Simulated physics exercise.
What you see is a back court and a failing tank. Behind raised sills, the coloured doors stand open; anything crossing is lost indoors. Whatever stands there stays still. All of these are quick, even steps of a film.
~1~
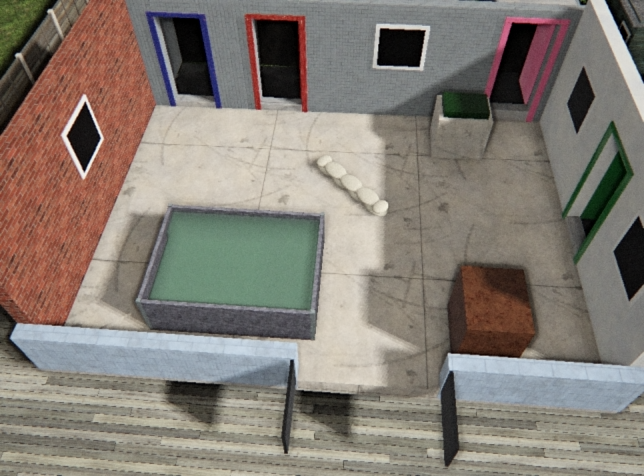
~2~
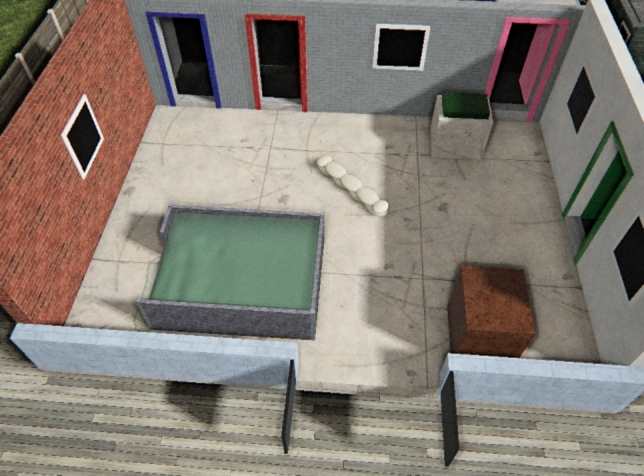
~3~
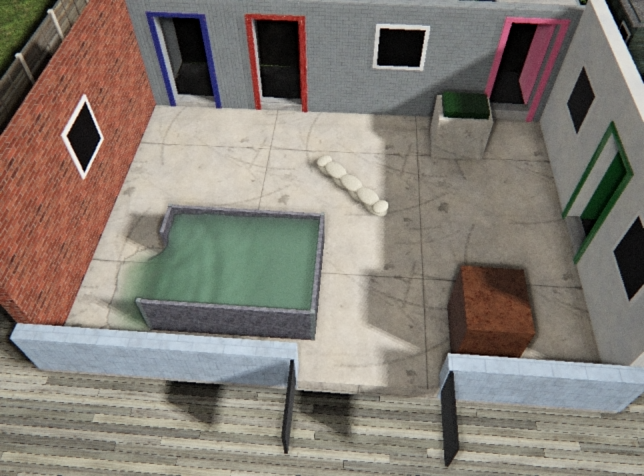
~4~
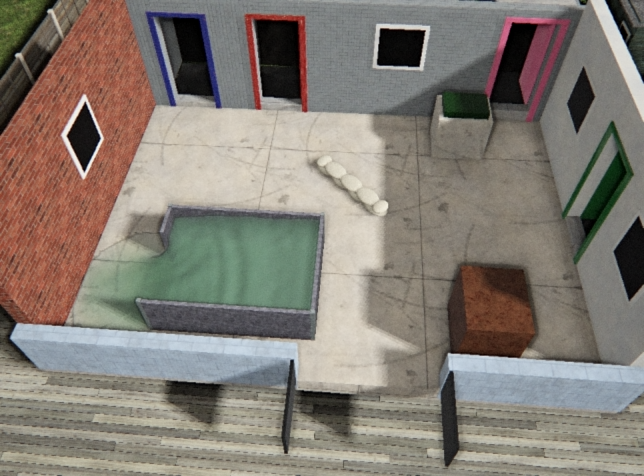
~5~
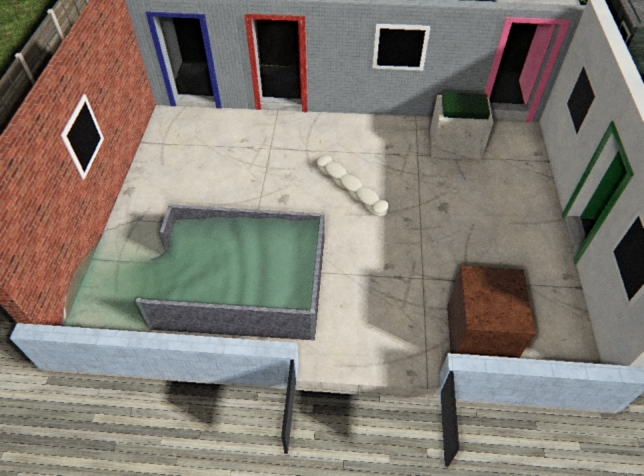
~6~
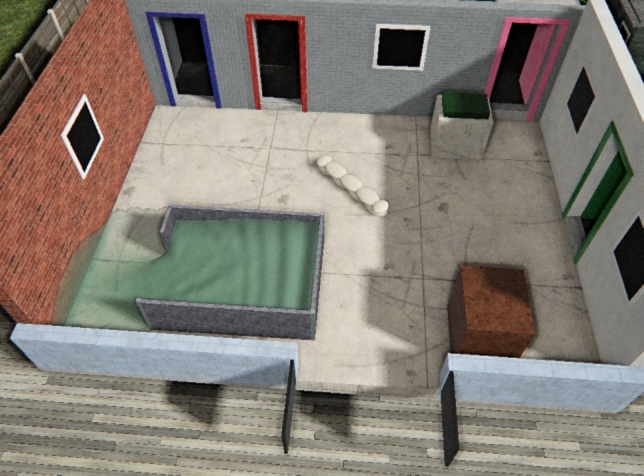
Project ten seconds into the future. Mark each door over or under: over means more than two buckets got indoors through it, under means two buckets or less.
Blue door - over, green door - under, pink door - under, red door - under.
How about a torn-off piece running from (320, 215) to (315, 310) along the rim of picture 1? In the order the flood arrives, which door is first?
It is the green one.
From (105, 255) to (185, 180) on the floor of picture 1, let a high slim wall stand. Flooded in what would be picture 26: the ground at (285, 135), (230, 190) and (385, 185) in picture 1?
Taking the points in turn, they are inundated, inundated and high and dry.
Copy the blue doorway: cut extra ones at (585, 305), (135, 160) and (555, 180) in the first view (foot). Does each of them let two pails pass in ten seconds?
In order, the new doors go: Undershoots, undershoots, undershoots.
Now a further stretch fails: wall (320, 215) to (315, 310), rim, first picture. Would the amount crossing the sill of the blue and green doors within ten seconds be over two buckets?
As I see it, the blue one stays within bounds and the green one breaks the limit.
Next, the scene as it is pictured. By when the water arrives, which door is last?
I'd go with the green-painted one.
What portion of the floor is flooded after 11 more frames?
Roughly 25 percent, I'd say.
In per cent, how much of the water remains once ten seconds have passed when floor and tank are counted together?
86 %.
A moment on, water covers 10 % of the floor; the blue door not reached, the green door not reached, the pink door not reached, the red door not reached.
Next, water covers 25 % of the floor; the blue door wet at the sill, nothing in, the green door not reached, the pink door not reached, the red door not reached.
Then, water covers 45 % of the floor; the blue door over two buckets in, the green door not reached, the pink door not reached, the red door wet at the sill, nothing in.
Later, water covers 70 % of the floor; the blue door far over two buckets in, the green door not reached, the pink door wet at the sill, nothing in, the red door wet at the sill, nothing in.
In the end, water covers 95 % of the floor; the blue door far over two buckets in, the green door wet at the sill, nothing in, the pink door wet at the sill, nothing in, the red door wet at the sill, nothing in.
